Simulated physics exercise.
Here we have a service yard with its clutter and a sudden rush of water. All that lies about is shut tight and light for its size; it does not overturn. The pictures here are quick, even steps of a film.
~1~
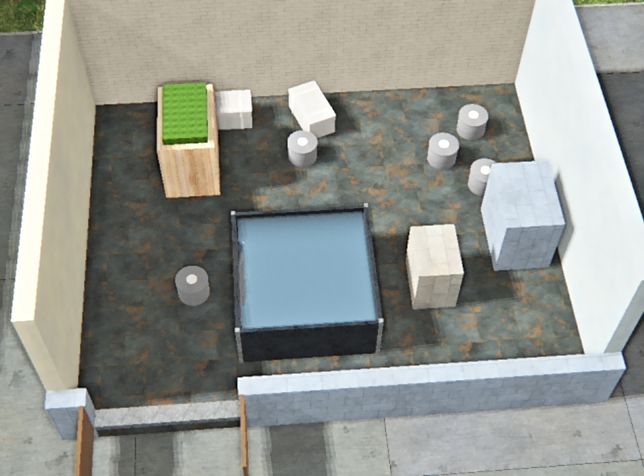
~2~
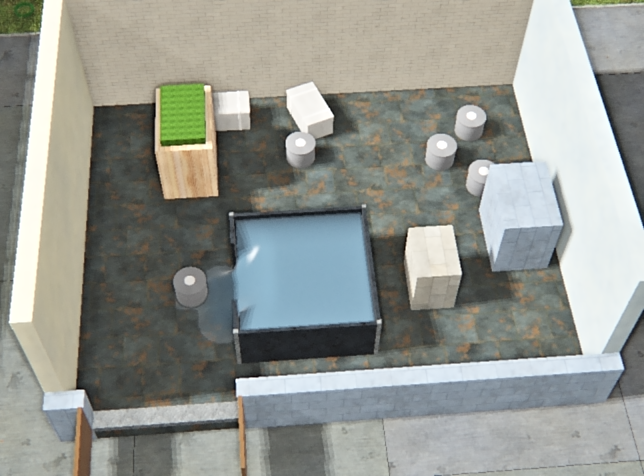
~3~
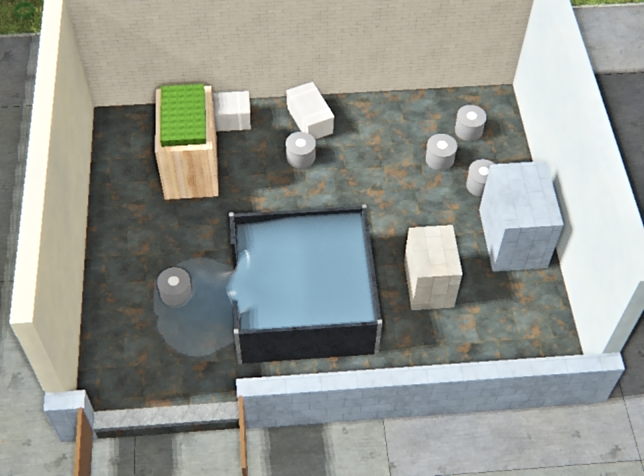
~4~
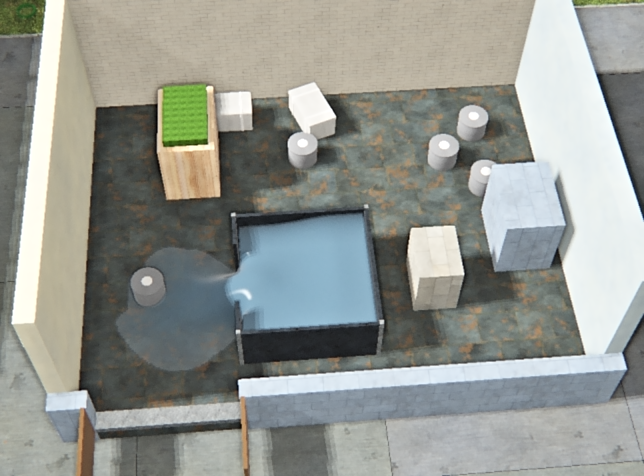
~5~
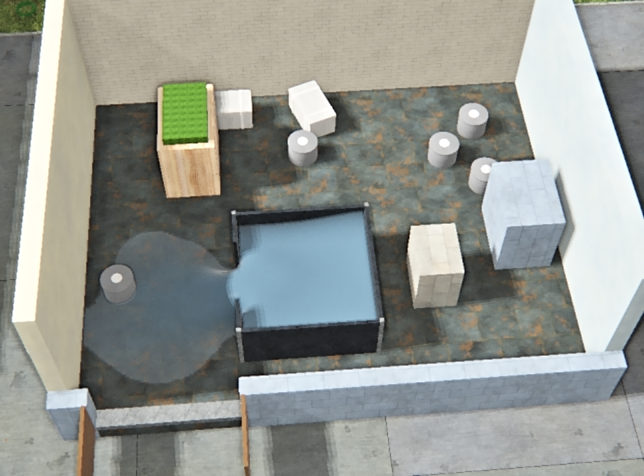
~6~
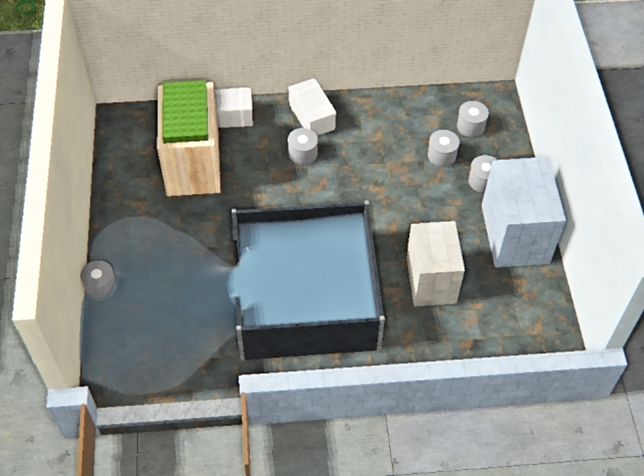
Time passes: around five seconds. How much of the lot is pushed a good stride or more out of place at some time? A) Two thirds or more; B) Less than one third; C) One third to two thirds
The answer is C.
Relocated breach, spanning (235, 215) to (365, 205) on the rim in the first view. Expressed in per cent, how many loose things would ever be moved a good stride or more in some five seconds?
I'd put it around 70 percent.
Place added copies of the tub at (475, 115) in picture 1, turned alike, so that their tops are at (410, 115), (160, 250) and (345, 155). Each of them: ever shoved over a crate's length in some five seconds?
In sequence: Hardly budges; knocked well away; hardly budges.
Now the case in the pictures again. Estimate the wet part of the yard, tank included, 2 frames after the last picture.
Close to 25 per cent, tank included.
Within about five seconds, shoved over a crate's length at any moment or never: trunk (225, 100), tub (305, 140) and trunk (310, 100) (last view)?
Outcome, each in turn - passed the mark / never cleared it / passed the mark.
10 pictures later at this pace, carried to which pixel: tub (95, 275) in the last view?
That would put it around (140, 166).
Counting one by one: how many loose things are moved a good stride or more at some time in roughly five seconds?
I count 3 of them.
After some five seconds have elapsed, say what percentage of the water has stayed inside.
About 78 per cent.
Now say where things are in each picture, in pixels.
In the first frame, a tub at (192, 279) rests on the ground; a tub at (474, 115) rests on the ground; 0 of 7 have shifted.
In the second frame, a tub at (190, 281) rests on the ground; a tub at (472, 116), on the bottom; 0 of 7 have shifted.
In the third frame, a tub at (174, 281), on the bottom, close to its start; a tub at (472, 116), on the bottom; 1 of 7 have shifted.
In the fourth frame, a tub at (147, 281) rests on the ground, a stride from its start; a tub at (474, 116), on the bottom; 1 of 7 have shifted.
In the fifth frame, a tub at (117, 278) rests on the ground, a stride from its start; a tub at (474, 114) rests on the ground; 1 of 7 have shifted.
In the sixth frame, a tub at (96, 274), on the bottom, a stride from its start; a tub at (474, 112), on the bottom; 1 of 7 have shifted.
A moment on, 1 of 7 are well off their spots; 1 afloat.
Next, 1 of 7 are well off their spots; 0 afloat.
Later, 1 of 7 are well off their spots; 1 afloat.
In the end, 3 of 7 are well off their spots, and 3 have been at some point; 0 afloat.
